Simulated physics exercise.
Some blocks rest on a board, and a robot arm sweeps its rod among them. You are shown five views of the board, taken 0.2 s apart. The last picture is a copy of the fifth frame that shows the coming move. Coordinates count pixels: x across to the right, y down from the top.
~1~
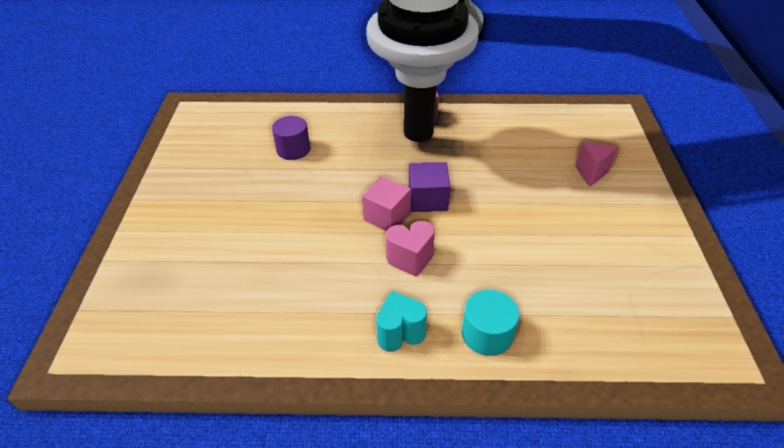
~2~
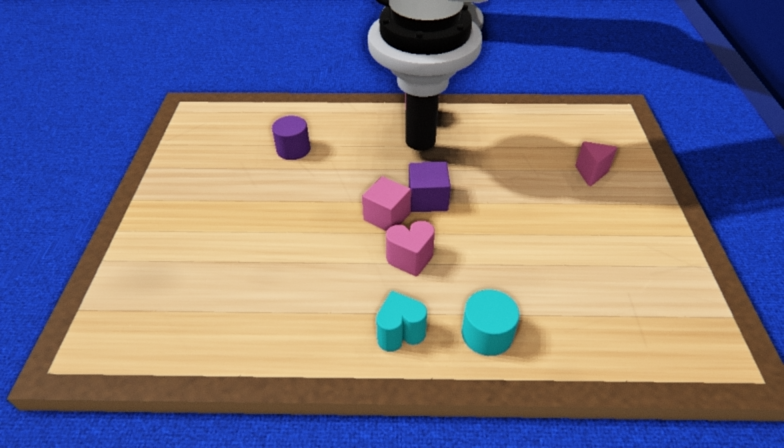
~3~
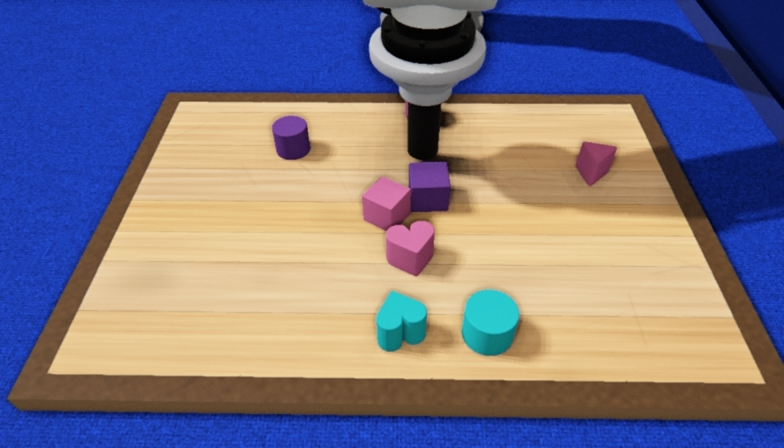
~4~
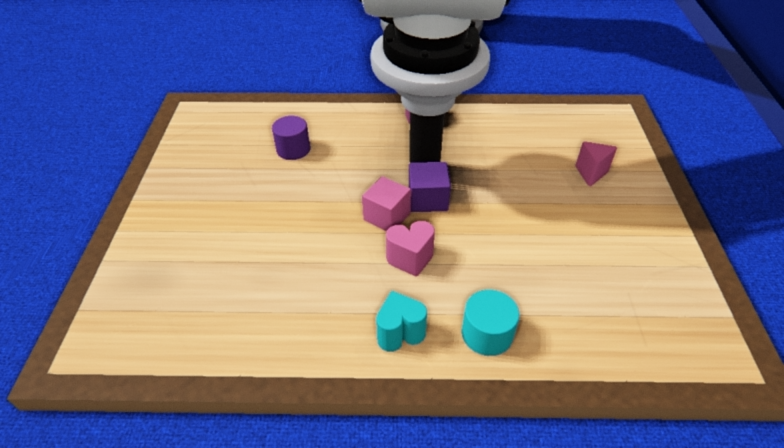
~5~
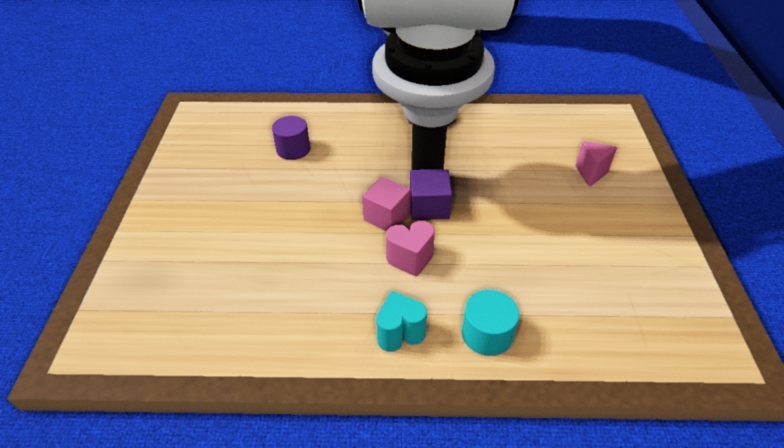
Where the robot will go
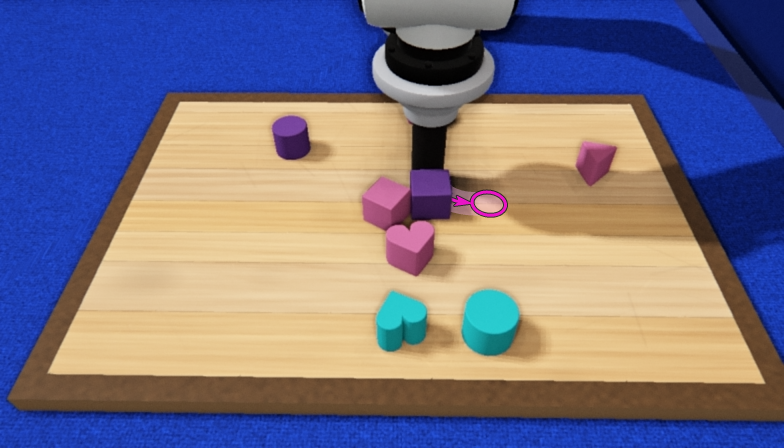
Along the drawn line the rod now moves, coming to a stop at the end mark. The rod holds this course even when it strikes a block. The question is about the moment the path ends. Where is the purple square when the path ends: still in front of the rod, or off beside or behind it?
Slid off.
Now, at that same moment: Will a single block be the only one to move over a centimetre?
Going by the path, yes.
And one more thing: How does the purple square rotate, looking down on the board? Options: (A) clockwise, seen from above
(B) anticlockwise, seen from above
A: Clockwise, seen from above.
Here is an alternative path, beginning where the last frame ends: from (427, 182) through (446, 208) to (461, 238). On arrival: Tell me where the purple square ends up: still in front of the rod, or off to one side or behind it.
Kept ahead.
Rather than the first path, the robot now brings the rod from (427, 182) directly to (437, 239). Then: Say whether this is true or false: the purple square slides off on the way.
The statement is incorrect.
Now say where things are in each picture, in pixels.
Lower end of the rod at (419, 133), tops of blocks, pink square at (387, 192), purple square at (430, 174), in the first frame.
Rod at (421, 142), blocks as before, in the second frame.
Rod at (423, 151), blocks as before, in the third frame.
Rod at (425, 160), blocks as before, in the fourth frame.
Rod at (427, 171), pink square at (387, 192), purple square at (431, 182), in the fifth frame.
The drawn path runs from (427, 182) through (442, 195) and (464, 203) to (489, 203).
What follows on the original path. Halfway along, rod at (454, 189); purple square at (440, 199), turned 35° clockwise.
At the end, rod at (491, 192); pink square not moved; purple square at (440, 199), turned 35° clockwise.
